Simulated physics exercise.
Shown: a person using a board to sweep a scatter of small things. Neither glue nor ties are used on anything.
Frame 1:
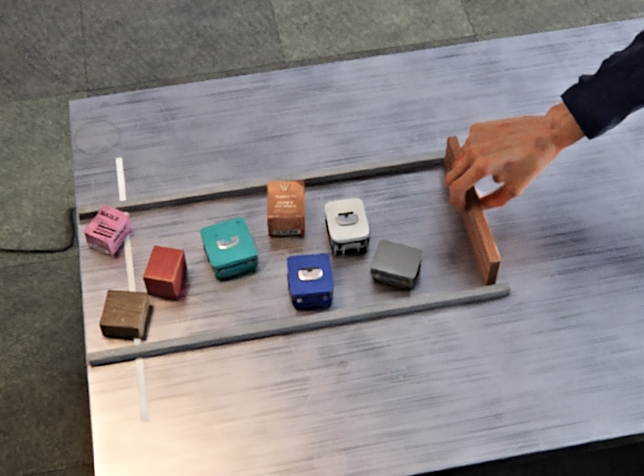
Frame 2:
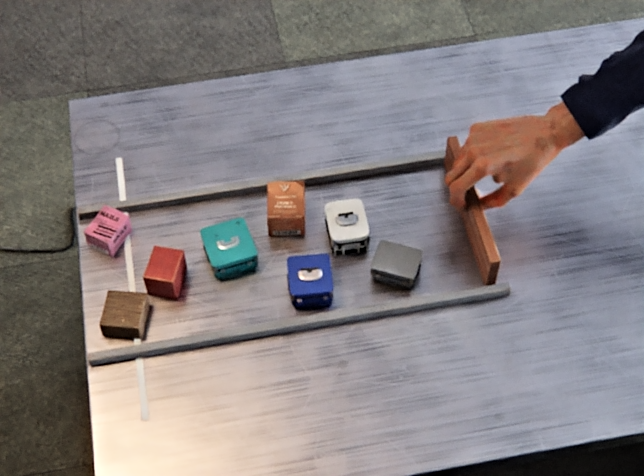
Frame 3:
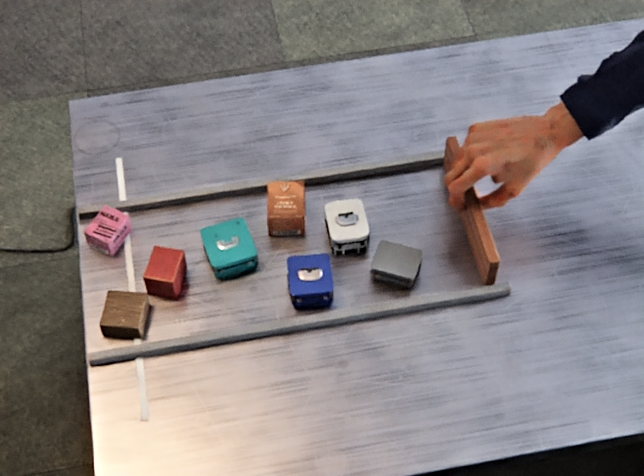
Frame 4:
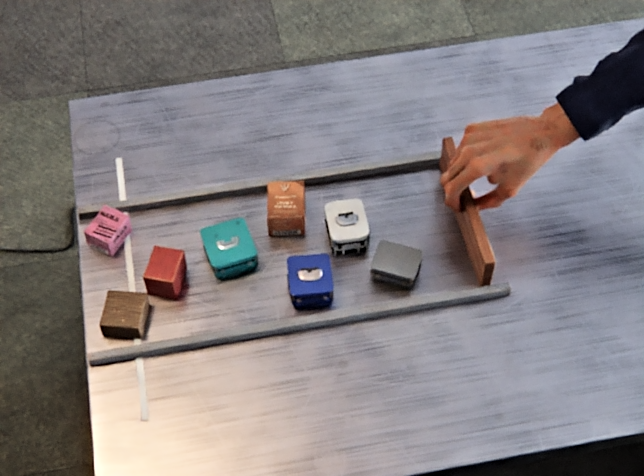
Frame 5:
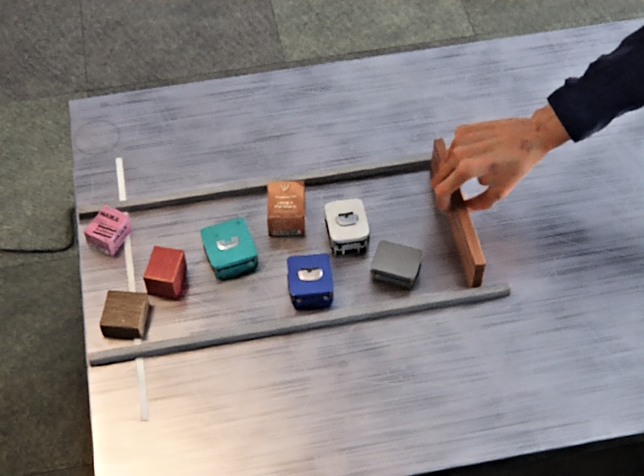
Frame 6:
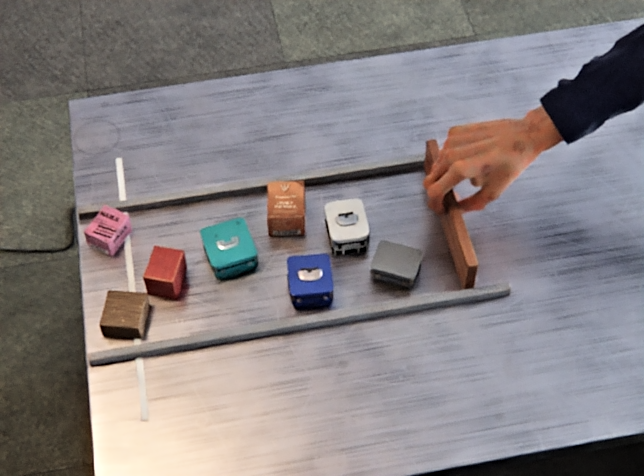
At first, a hand holds a brown board upright at the right end of two grey rails, with eight small boxes and blocks scattered between them. The hand then slides the board a short way left toward the grey case, without touching it, while the scattered objects stay still.
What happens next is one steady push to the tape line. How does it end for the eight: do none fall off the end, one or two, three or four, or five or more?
The loss over the edge is five or beyond.
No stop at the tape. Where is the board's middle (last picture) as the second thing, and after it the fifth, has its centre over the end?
About (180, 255), then about (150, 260).
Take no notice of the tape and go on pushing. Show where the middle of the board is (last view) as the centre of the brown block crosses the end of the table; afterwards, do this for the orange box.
Roughly (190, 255); for the second one, roughly (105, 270).
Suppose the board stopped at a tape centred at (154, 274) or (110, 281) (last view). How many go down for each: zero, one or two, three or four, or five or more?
First tape: Just one or two; second tape: 5 or more.
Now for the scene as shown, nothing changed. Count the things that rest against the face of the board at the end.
At rest, 3 are in contact.
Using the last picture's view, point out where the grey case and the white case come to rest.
Around (112, 322) and around (110, 266).
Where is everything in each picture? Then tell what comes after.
The first picture shows pink box (108, 231); brown block (125, 314); red block (165, 272); board (471, 210); tape (131, 278).
The second picture shows brown block (125, 314); white case (347, 227).
The third picture shows red block (166, 272); grey case (396, 265).
The fourth picture shows pink box (108, 231); orange box (286, 209).
The fifth picture shows brown block (125, 314); blue case (310, 281).
The sixth picture shows pink box (108, 231); brown block (125, 314); red block (166, 272); board (450, 213); tape (131, 278).
Early on, none off yet; pink box at rest near (108, 231); brown block at rest near (125, 314); red block at rest near (166, 272).
Finally, the number that fall off is five or more; lost, blue case, turquoise case, red block, brown block and pink box.
